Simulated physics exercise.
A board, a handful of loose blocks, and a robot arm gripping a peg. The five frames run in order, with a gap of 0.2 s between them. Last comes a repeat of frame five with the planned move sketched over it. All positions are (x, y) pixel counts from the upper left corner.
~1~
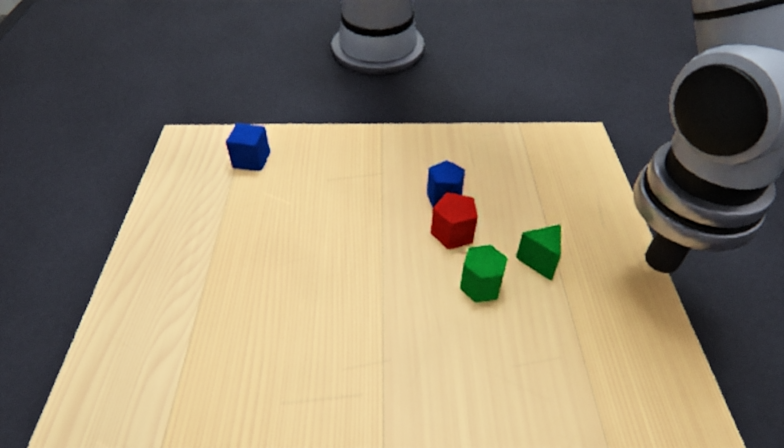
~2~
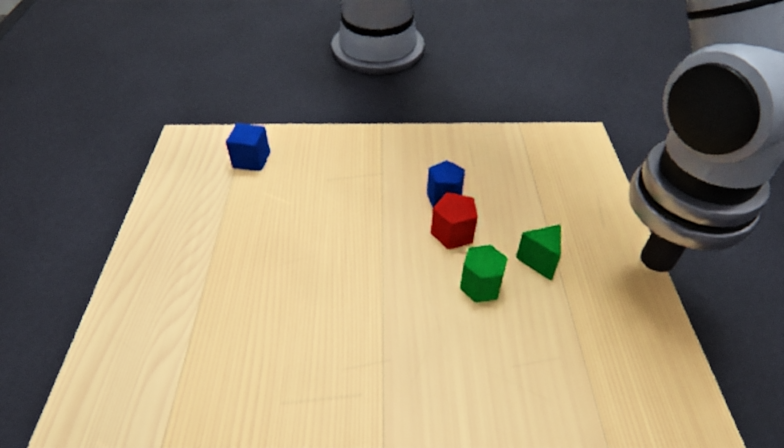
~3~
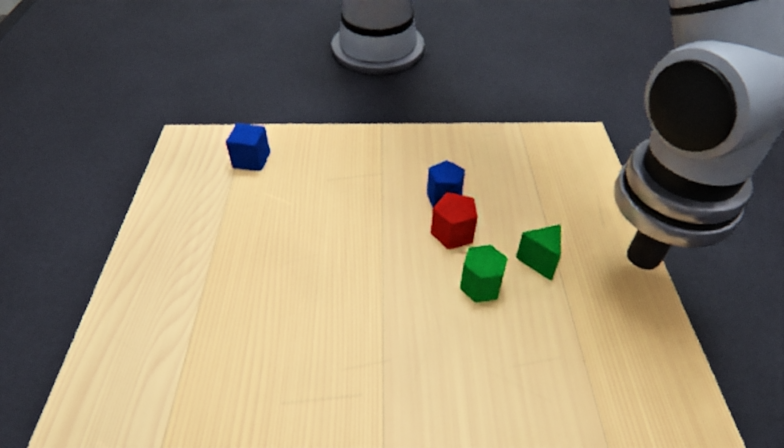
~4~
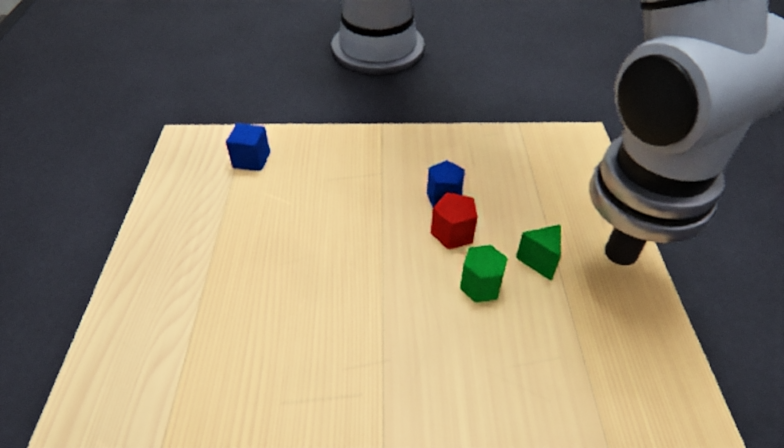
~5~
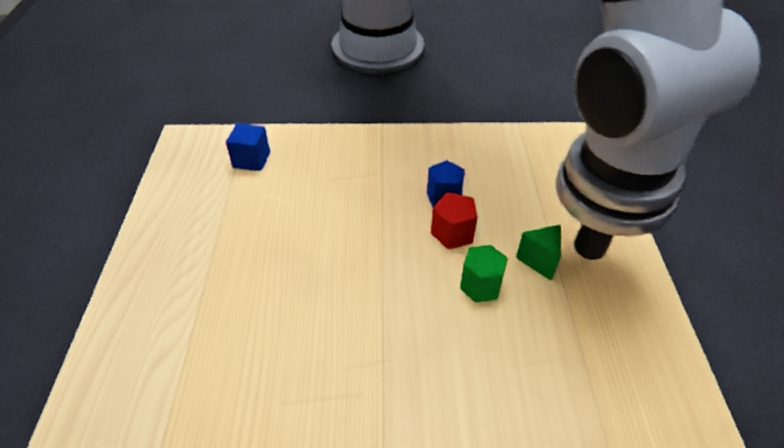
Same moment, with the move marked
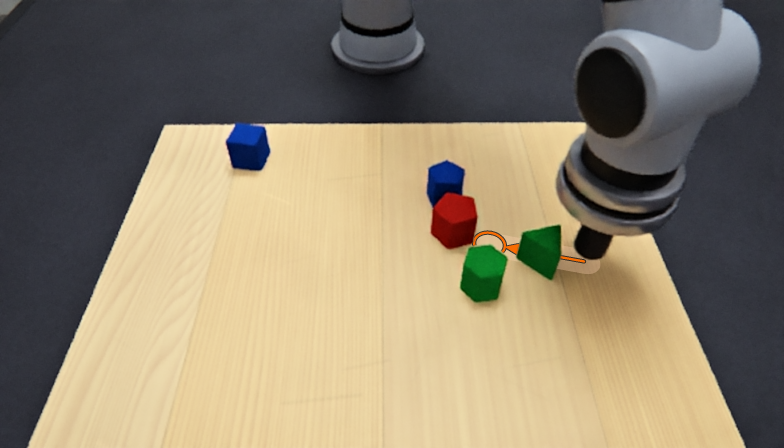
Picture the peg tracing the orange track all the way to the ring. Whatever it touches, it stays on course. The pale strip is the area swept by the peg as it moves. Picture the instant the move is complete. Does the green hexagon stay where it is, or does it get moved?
By the time the path is finished, it has moved at least a centimetre.
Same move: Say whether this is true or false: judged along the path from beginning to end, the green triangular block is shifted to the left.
This is true.
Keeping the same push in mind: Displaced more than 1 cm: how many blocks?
Two blocks move.
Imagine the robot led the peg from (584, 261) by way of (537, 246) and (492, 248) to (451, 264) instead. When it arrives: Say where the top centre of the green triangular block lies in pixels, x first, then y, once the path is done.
Just about (503, 247).
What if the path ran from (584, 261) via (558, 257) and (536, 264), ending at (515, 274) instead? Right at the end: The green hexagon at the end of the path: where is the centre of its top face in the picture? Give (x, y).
Roughly at (464, 266).
Path on the board, from (584, 261) to (489, 244).
What follows on the original path. One third of the way, peg (556, 243); green triangular block (534, 238), turned 25° anticlockwise.
Two thirds of the way, peg (523, 237); green hexagon (479, 264); green triangular block (504, 237), turned 60° anticlockwise.
At the end, peg (492, 232); red pentagonal block in place; green hexagon (468, 269), turned 40° anticlockwise; green triangular block (479, 236), turned 75° anticlockwise.
